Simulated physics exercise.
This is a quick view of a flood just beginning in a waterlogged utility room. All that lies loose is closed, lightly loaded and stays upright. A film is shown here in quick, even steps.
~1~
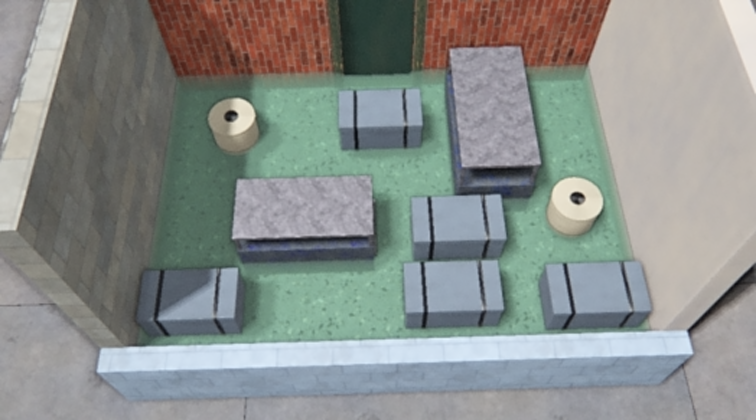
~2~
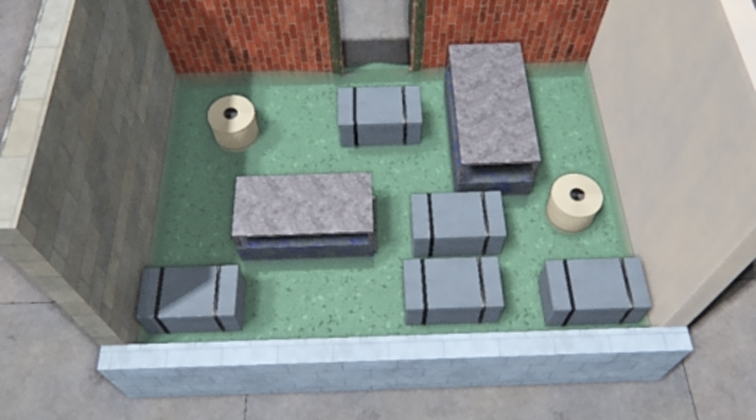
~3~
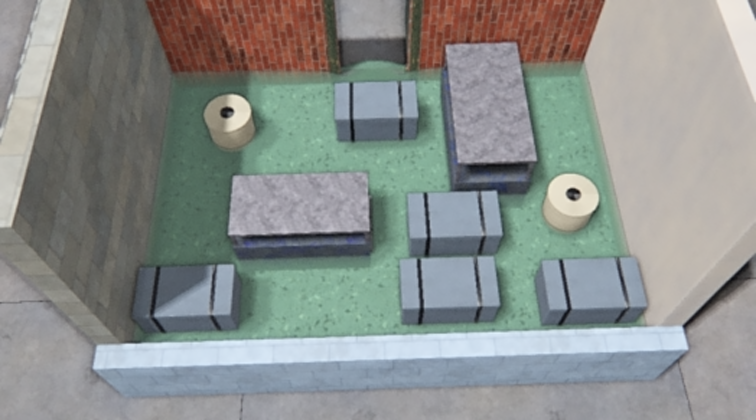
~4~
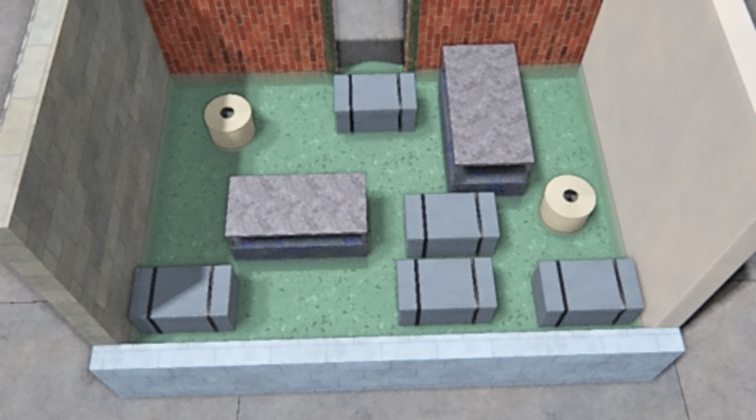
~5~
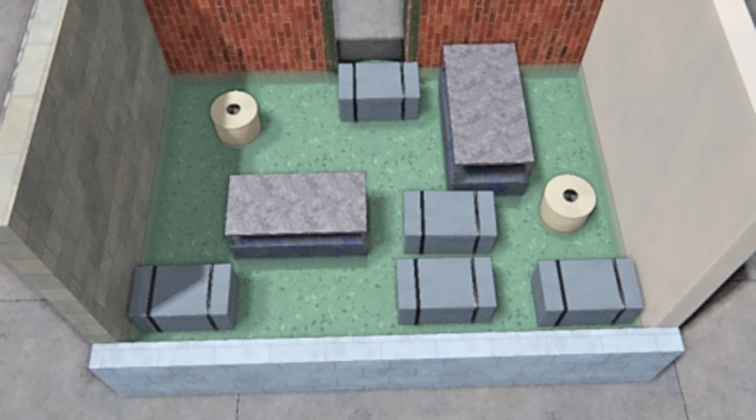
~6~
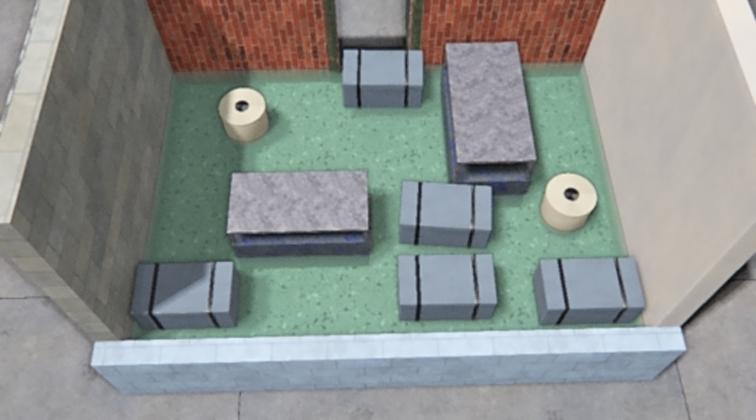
A flooded room's green door opens, then a grey trunk drifts toward it beside a slightly shifting tub.
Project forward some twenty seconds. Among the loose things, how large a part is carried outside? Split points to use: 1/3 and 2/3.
Below 1/3.
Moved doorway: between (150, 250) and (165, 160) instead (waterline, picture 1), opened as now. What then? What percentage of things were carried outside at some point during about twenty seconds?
About 60 %.
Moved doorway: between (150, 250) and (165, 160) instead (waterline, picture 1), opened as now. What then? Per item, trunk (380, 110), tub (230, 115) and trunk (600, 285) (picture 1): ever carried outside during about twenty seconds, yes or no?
First one flushed away, second flushed away, third held back.
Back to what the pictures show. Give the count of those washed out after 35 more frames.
The number I arrive at is 0.
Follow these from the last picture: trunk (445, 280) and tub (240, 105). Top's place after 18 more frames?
Look for them around (428, 251) and (313, 79).
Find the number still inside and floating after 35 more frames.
It works out to 7.
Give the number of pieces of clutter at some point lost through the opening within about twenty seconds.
I count 0 of them.
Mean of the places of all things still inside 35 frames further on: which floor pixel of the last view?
That averages to about (396, 193) on the floor.
A moment on, 0 of 7 are out; 7 afloat.
Next, 0 of 7 are out; 7 afloat.
Later, 0 of 7 are out; 7 afloat.
In the end, 0 of 7 are out; 7 afloat.
